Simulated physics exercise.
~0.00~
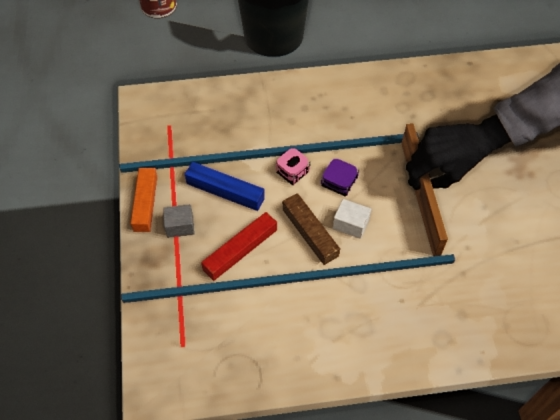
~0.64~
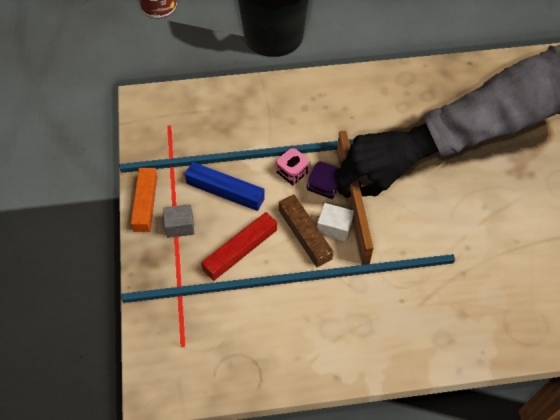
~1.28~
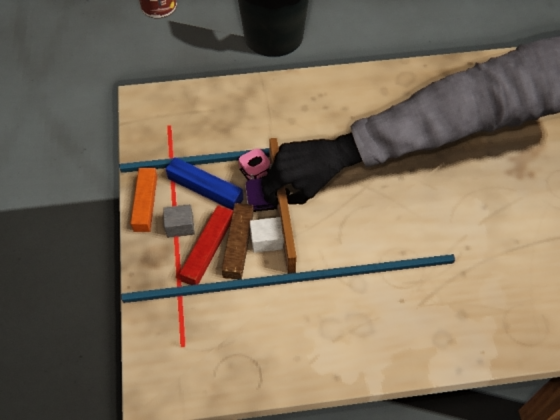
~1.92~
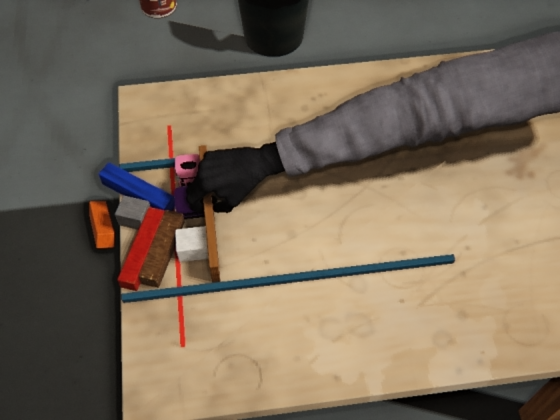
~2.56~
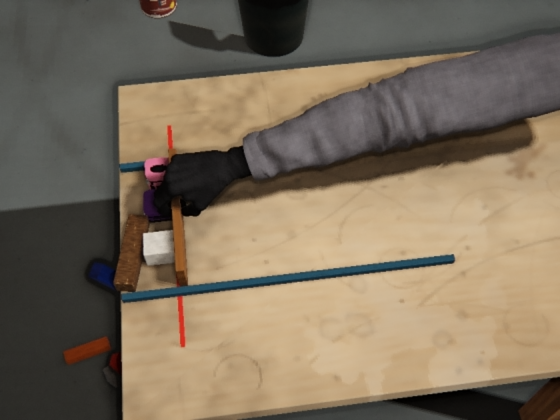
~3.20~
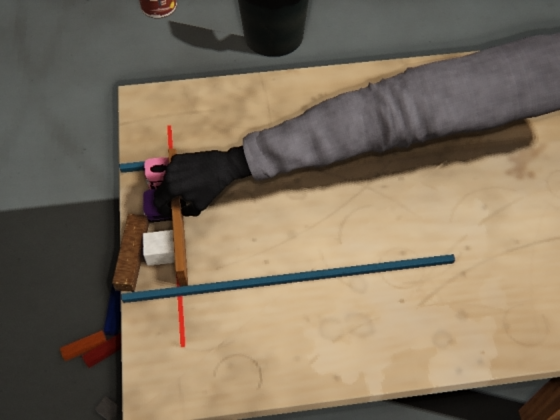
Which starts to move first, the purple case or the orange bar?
The purple case starts to move first, as the board begins its push to the left. The orange bar near the left edge stays still until later.
A black-gloved hand in a grey sleeve holds an upright brown board on a light wooden table, seen from above, between two blue rails. To its left lie a white block, a purple case, a pink object, brown, red and blue bars, a grey block and an orange bar near a red tape line. The hand pushes the board left, gathering the nearer pieces and then the rest. The orange bar goes over the left edge first, and the red bar, blue bar and grey block also fall. The board stops at the tape, with the brown bar, white block, purple case and pink object still on the table.
